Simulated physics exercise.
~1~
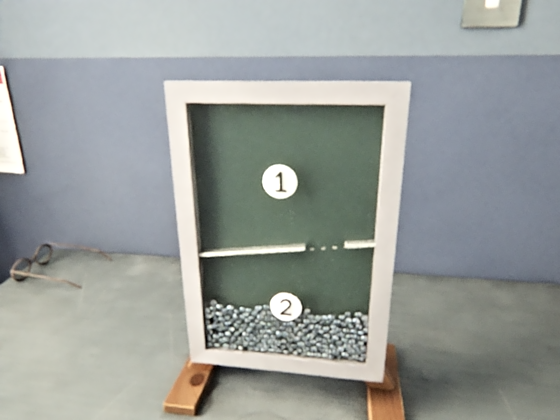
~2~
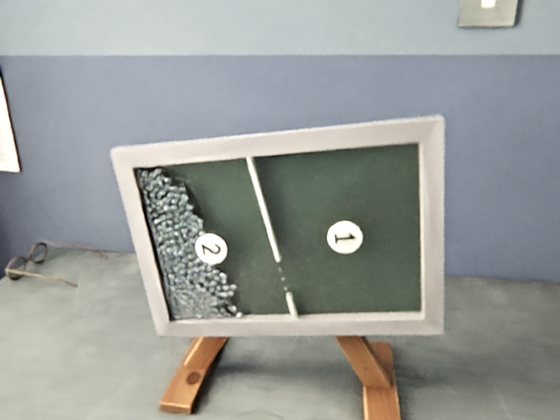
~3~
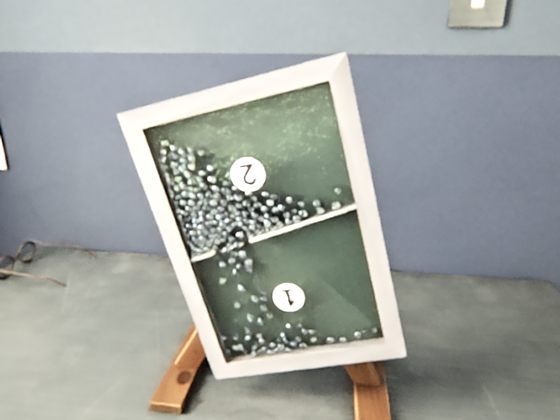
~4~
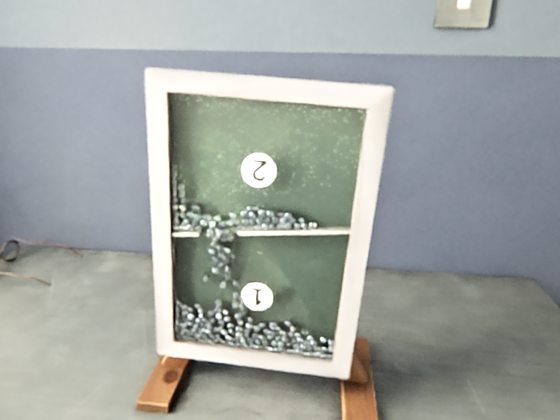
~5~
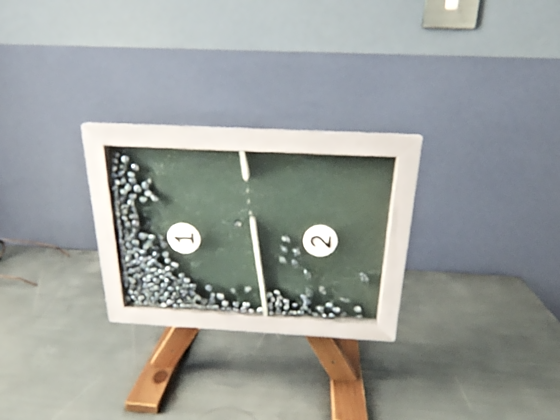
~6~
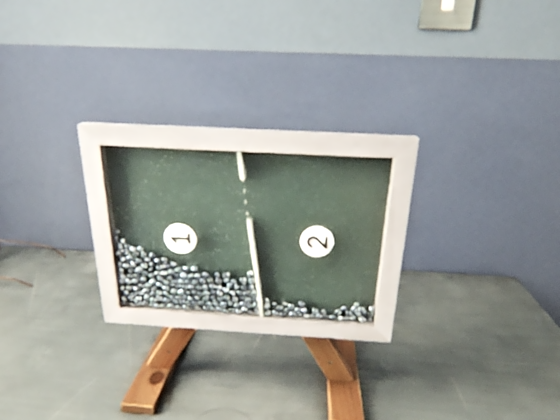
On a grey tabletop, a framed case of steel balls turns clockwise in stages, ending sideways with most balls in the left chamber.
